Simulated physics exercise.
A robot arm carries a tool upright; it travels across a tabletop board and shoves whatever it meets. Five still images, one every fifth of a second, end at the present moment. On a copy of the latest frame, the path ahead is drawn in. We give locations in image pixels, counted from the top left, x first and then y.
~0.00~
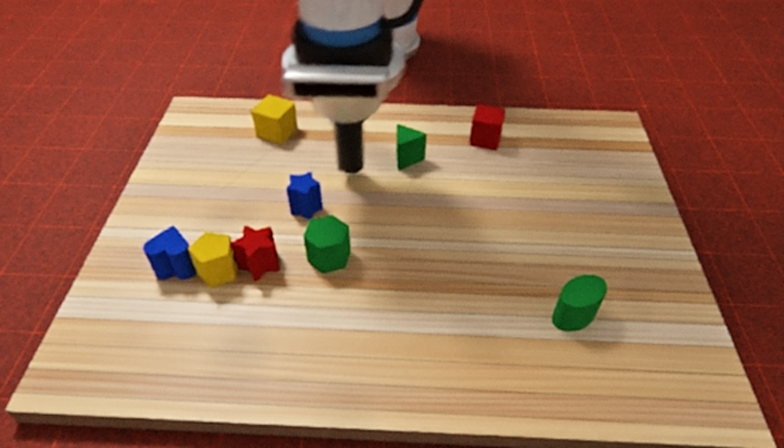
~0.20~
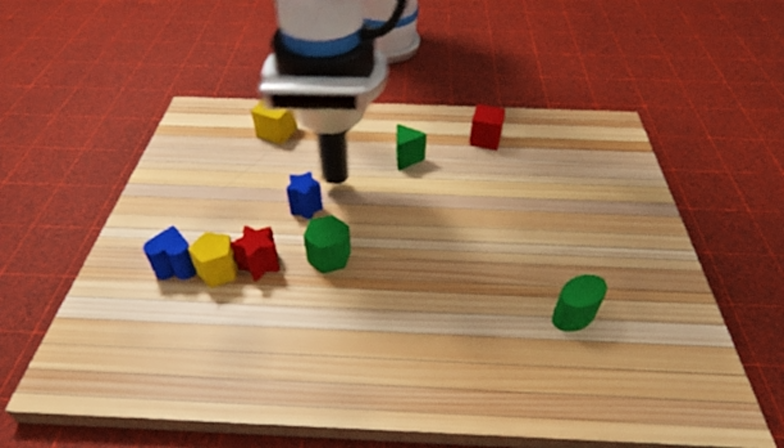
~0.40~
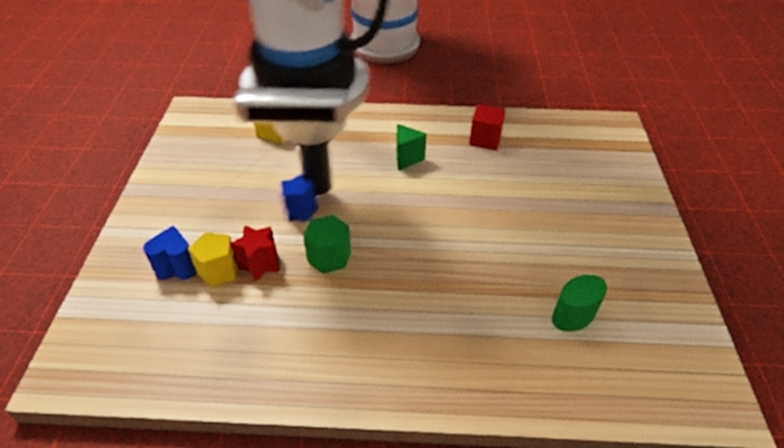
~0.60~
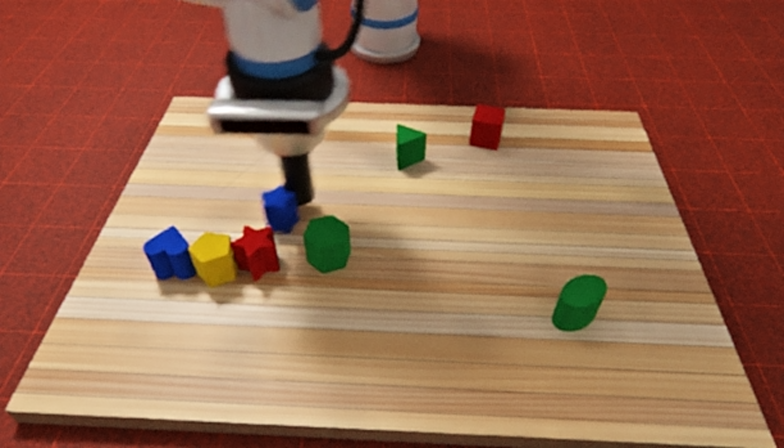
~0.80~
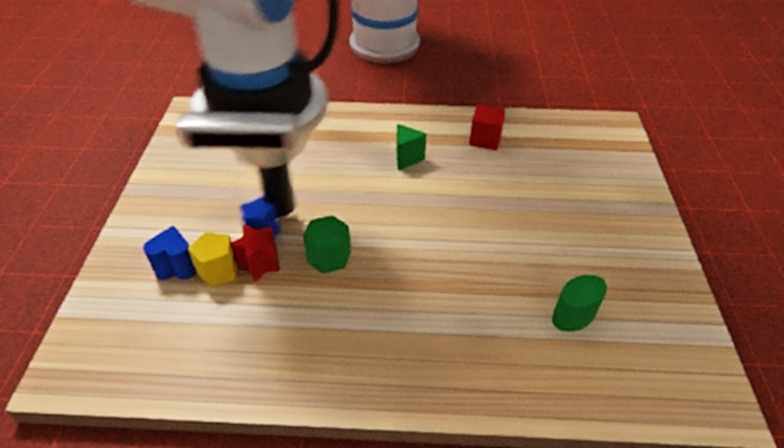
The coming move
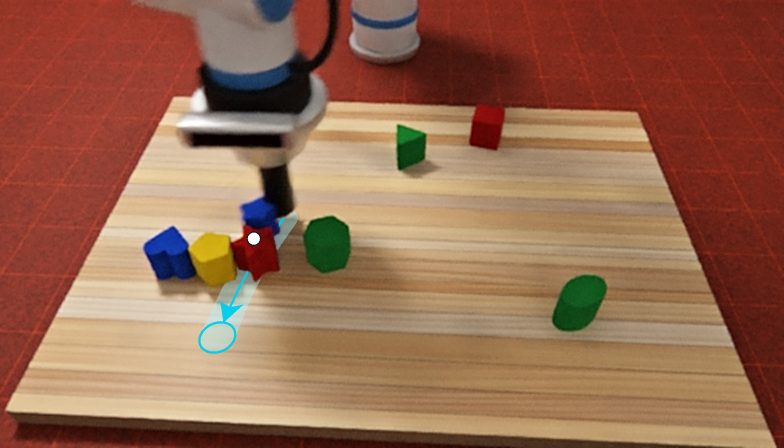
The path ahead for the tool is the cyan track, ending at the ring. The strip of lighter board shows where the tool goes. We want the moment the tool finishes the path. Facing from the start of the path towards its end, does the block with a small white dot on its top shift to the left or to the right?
Off to the left side.
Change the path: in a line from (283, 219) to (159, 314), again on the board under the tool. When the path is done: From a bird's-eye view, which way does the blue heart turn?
Answer: With the clock.
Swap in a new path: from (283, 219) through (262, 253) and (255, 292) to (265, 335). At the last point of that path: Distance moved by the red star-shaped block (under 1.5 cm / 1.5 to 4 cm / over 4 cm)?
That one ends up more than 4 cm from where it is now.
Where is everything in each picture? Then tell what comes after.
In the first frame, tool tip (351, 165); block tops, blue heart (167, 242); yellow pentagonal block (210, 246); red star-shaped block (254, 239); blue star-shaped block (302, 182); green six-sided block (326, 231).
In the second frame, tool (335, 175); blocks unchanged.
In the third frame, tool (318, 186); blue star-shaped block (296, 185).
In the fourth frame, tool (300, 197); blue star-shaped block (277, 197).
In the fifth frame, tool (281, 208); blue heart (167, 242); yellow pentagonal block (210, 246); red star-shaped block (254, 239); blue star-shaped block (256, 209); green six-sided block (326, 231).
Path on the board, from (283, 219) through (259, 253) and (237, 292) to (217, 337); the dot is on the red star-shaped block.
The first path, step by step. One third of the way, tool (256, 243); yellow pentagonal block (196, 258); red star-shaped block (242, 258), turned 65° anticlockwise; blue star-shaped block (222, 237), turned 30° clockwise.
Two thirds of the way, tool (233, 282); blue heart (152, 246), turned 55° clockwise; yellow pentagonal block (164, 277); red star-shaped block (231, 294), turned 90° anticlockwise; blue star-shaped block (201, 259), turned 70° clockwise.
At the end, tool (213, 326); blue heart (152, 246), turned 55° clockwise; yellow pentagonal block (163, 277); red star-shaped block (222, 338), turned 110° anticlockwise; blue star-shaped block (202, 261), turned 85° clockwise; green six-sided block in place.
